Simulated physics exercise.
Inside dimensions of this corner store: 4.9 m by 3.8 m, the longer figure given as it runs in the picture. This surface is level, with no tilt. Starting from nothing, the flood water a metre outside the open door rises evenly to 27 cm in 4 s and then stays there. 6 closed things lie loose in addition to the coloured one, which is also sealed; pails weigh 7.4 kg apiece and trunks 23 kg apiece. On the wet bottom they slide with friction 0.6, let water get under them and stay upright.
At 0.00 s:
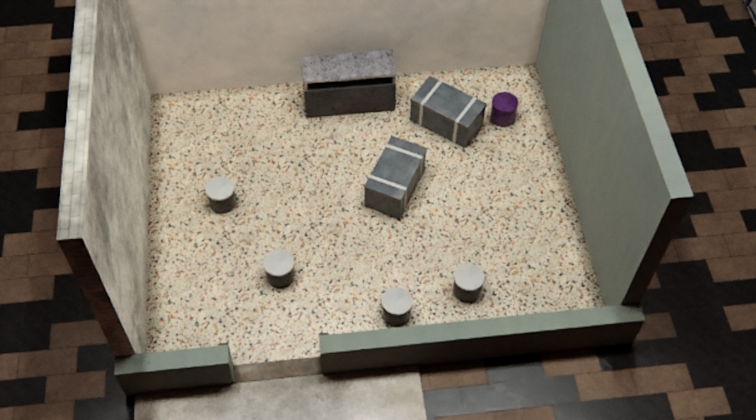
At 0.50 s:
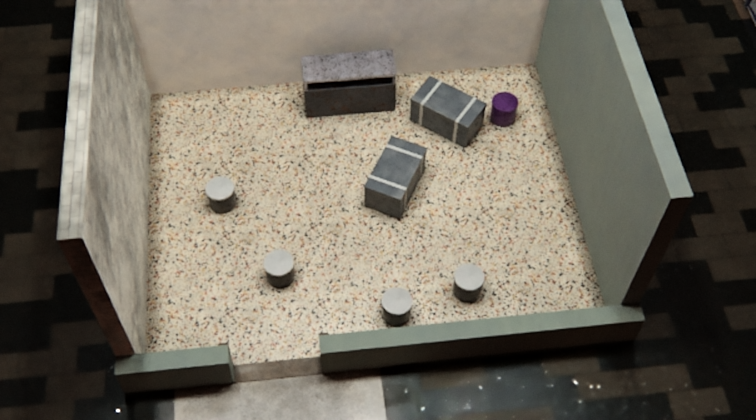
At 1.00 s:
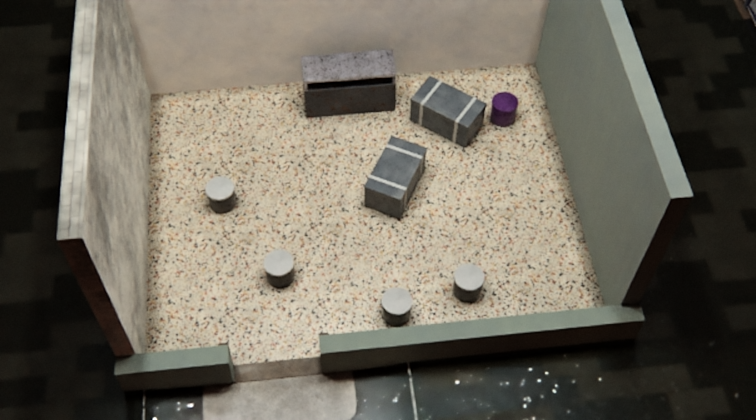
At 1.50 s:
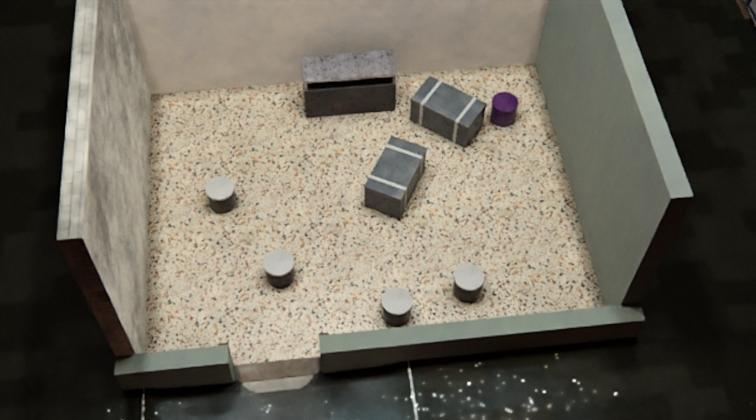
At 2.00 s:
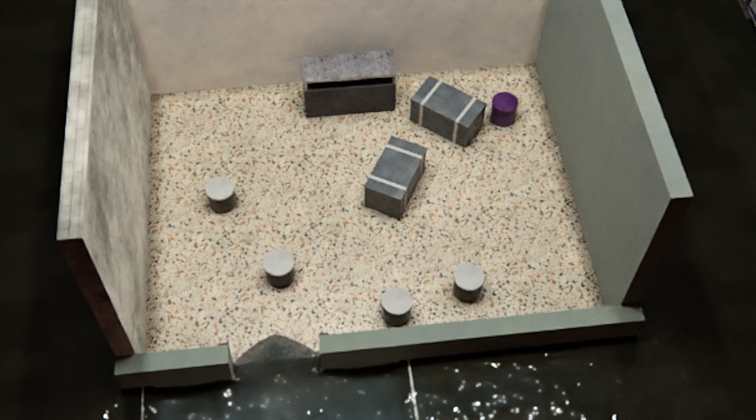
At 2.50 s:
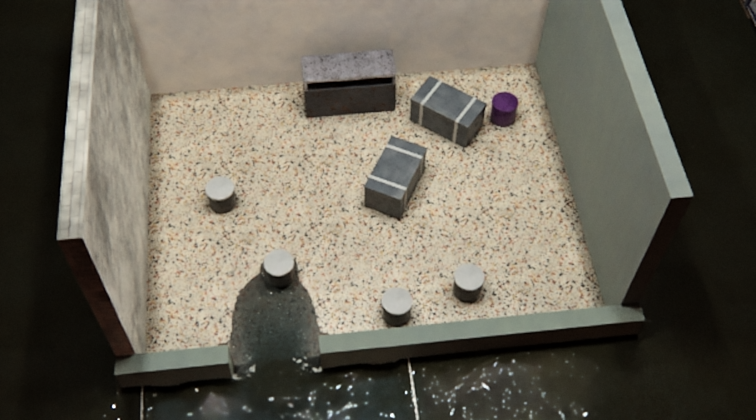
Around a small walled store holding crates, stubby round containers and a purple pail, dark water spread over the surrounding paving, then slipped through the front gap onto the speckled floor, while everything inside stayed put.
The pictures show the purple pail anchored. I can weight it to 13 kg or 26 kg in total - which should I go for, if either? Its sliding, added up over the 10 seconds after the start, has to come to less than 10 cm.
13 kg will do.
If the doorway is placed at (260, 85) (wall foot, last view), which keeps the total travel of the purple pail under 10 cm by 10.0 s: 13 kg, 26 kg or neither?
In that case the smaller load will do.
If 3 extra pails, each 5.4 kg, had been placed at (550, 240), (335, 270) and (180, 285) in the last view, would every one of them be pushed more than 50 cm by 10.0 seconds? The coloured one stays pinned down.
Result, in turn - falls shy; exceeds it; exceeds it.
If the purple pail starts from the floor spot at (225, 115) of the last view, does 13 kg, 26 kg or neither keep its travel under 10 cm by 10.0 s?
Just the heavier works.
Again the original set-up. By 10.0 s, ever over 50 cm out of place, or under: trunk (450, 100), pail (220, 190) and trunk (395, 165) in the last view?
First stays inside, then exceeds it, then stays inside.
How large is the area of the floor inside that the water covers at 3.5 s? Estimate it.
Some 4.0 m2.
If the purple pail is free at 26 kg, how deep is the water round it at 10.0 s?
5 cm, roughly.
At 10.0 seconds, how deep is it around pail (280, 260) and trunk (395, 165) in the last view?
Depth approx. 9 cm / 6 cm.
After 3.5 s the purple pail would be 0 cm from its start with 13 kg and 0 cm from its start with 26 kg; 0 cm of water round it then.
After 4.5 s the purple pail would be 0 cm from its start with 13 kg and 0 cm from its start with 26 kg; 0 cm of water round it then.
After 7.0 s the purple pail would be 0 cm from its start with 13 kg and 0 cm from its start with 26 kg; 0 cm of water round it then.
After 10.0 s the purple pail would be 3 cm from its start with 13 kg and 0 cm from its start with 26 kg; 5 cm of water round it then.
